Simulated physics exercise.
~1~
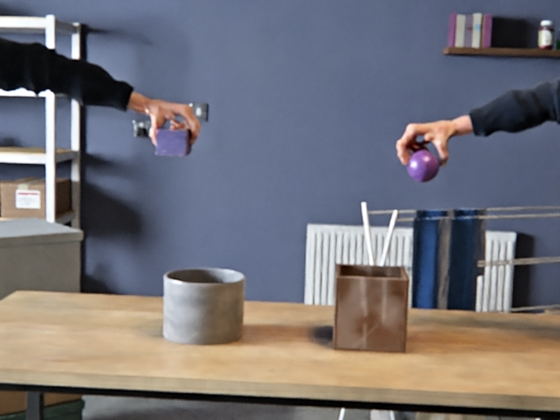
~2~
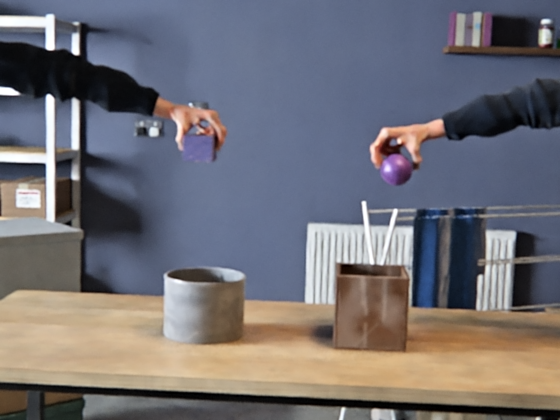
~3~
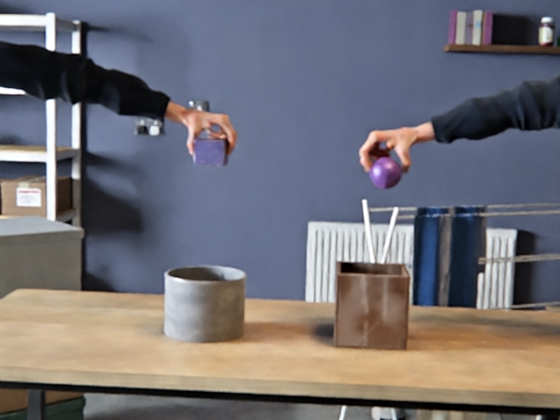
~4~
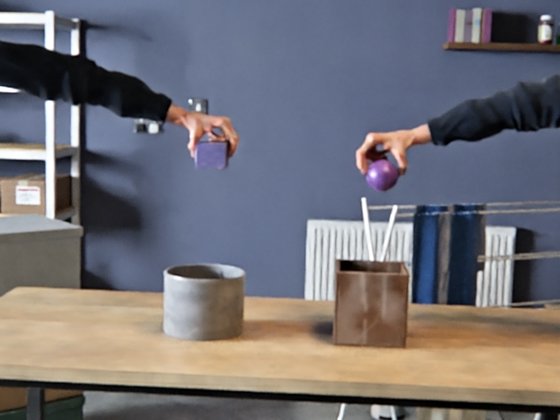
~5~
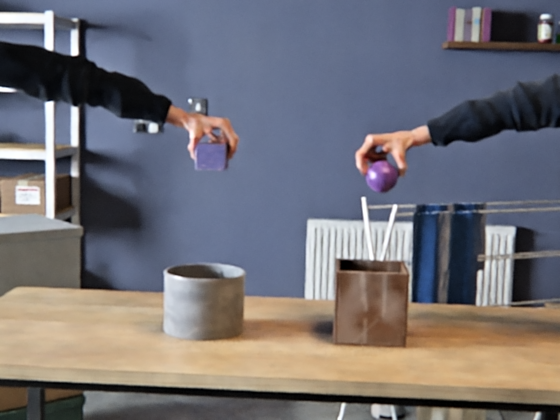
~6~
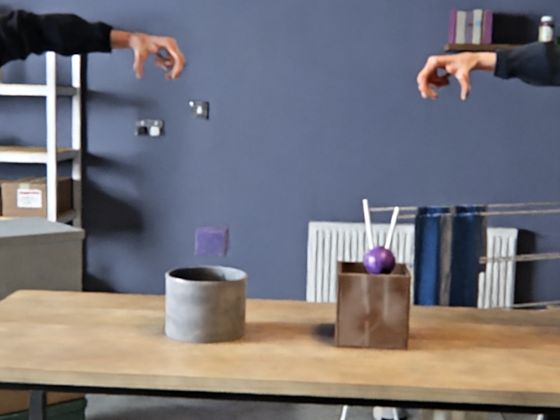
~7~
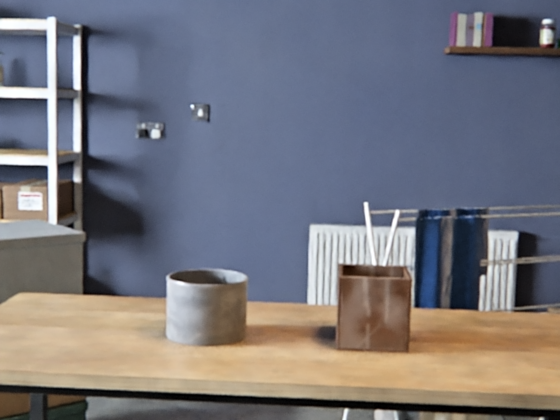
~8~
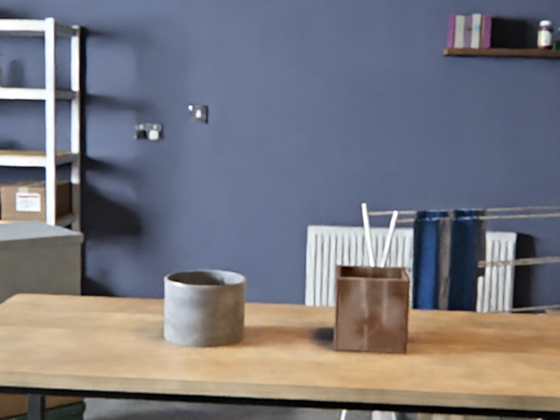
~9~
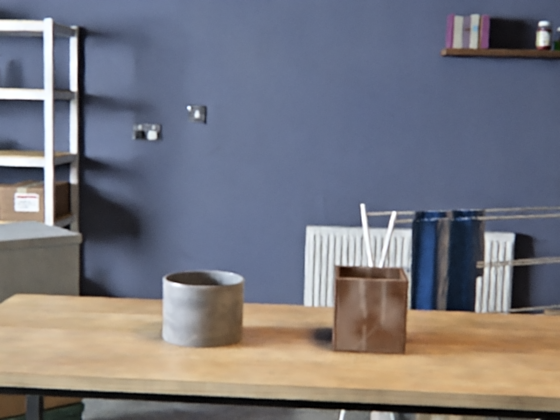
Two hands held a blue block and a purple ball-like onion above a table, moved them inward over a round grey pot and a square brown basket, then let go and drew back as both things dropped into the containers, out of sight.
